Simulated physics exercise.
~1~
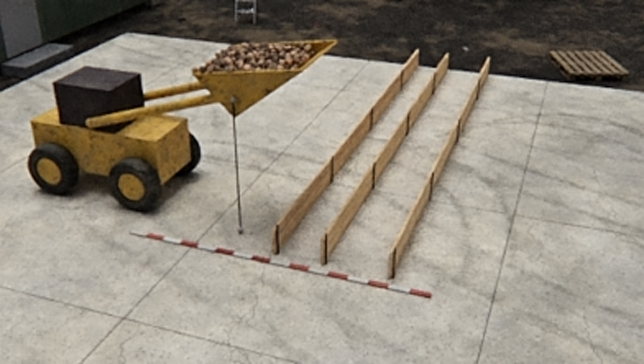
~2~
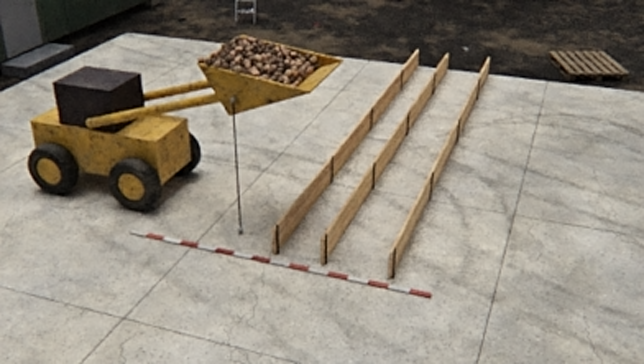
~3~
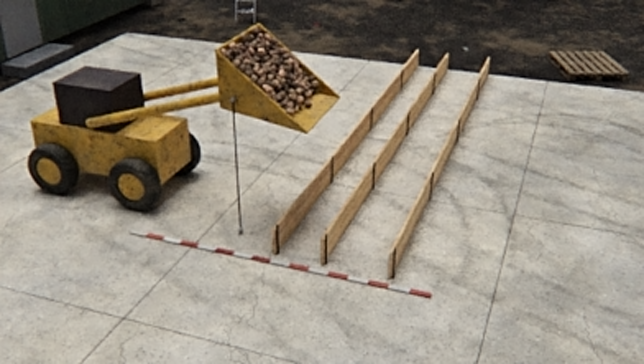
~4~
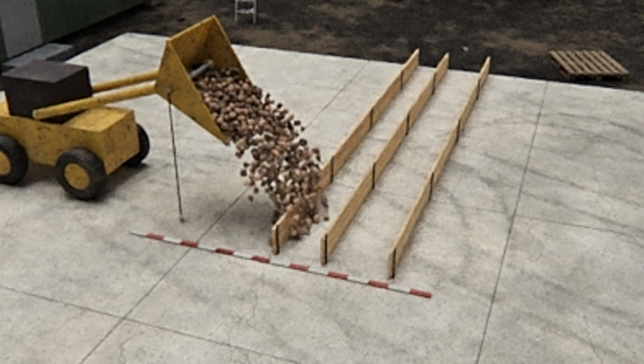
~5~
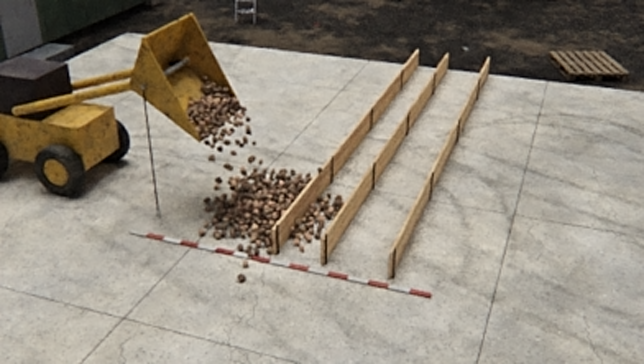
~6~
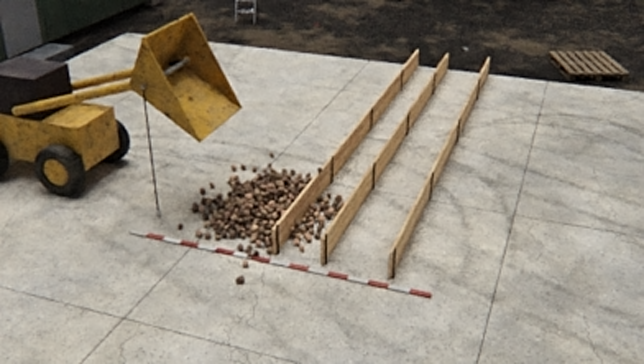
The clip opens on a yellow loader at the left of a concrete floor, its raised bucket heaped with brownish stones, facing three long wooden boards and a red and white striped staff. The bucket tips forward to the right, and the stones begin to slide toward its lip. As it tips further, the loader backs away to the left while the stones pour down in a thick stream near the closest board. The last few trickle out as the pile spreads. Finally the bucket hangs empty, with most stones heaped left of the boards and a few inside the near bay.
